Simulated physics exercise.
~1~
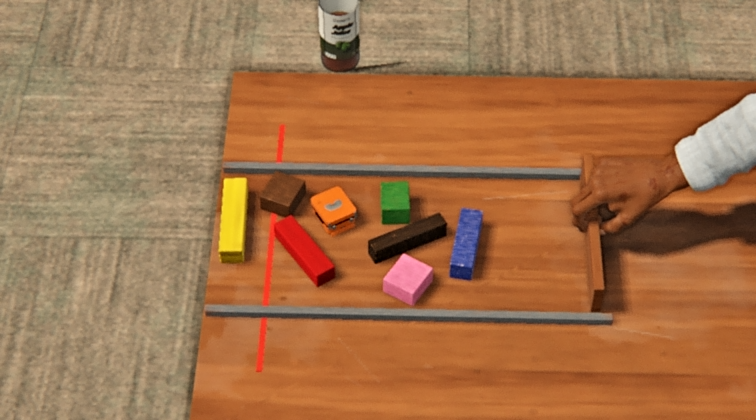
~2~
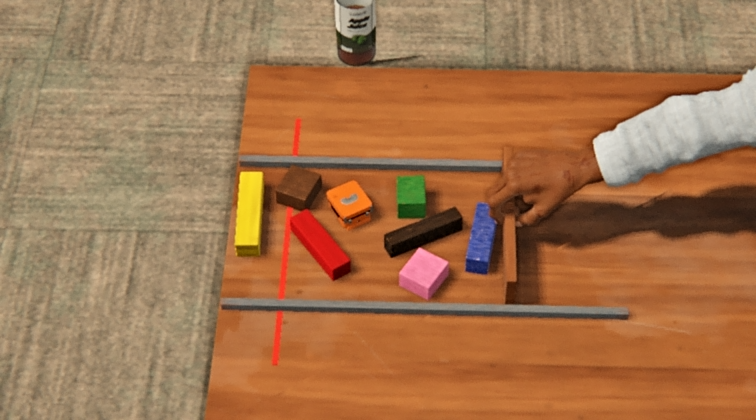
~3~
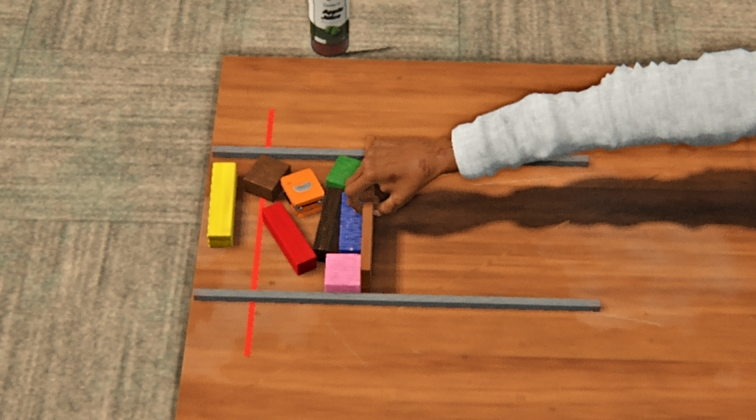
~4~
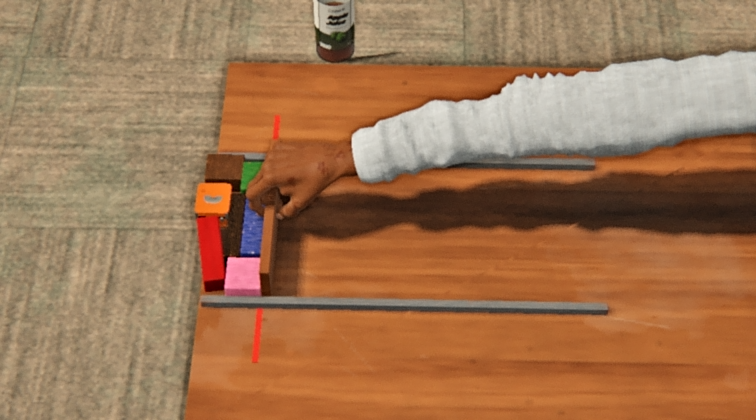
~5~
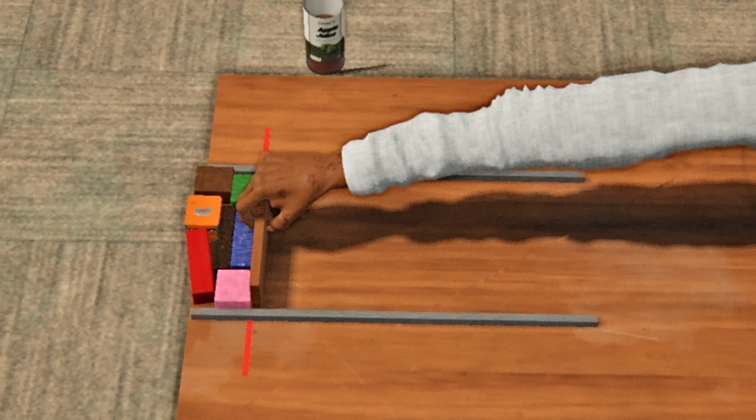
A hand in a pale sleeve slides an upright wooden board leftward between two grey rails on a wooden table, seen from above by a slightly swaying camera. Ahead lie a blue bar, black bar, green and pink blocks, an orange piece, a brown block and a red stick, with a yellow stick nearest the left edge, beyond a red line. The board gathers the blue, black, green and pink pieces, then drives the whole cluster left. The yellow stick disappears over the edge. The board stops near the red line, the others packed at the table's end.
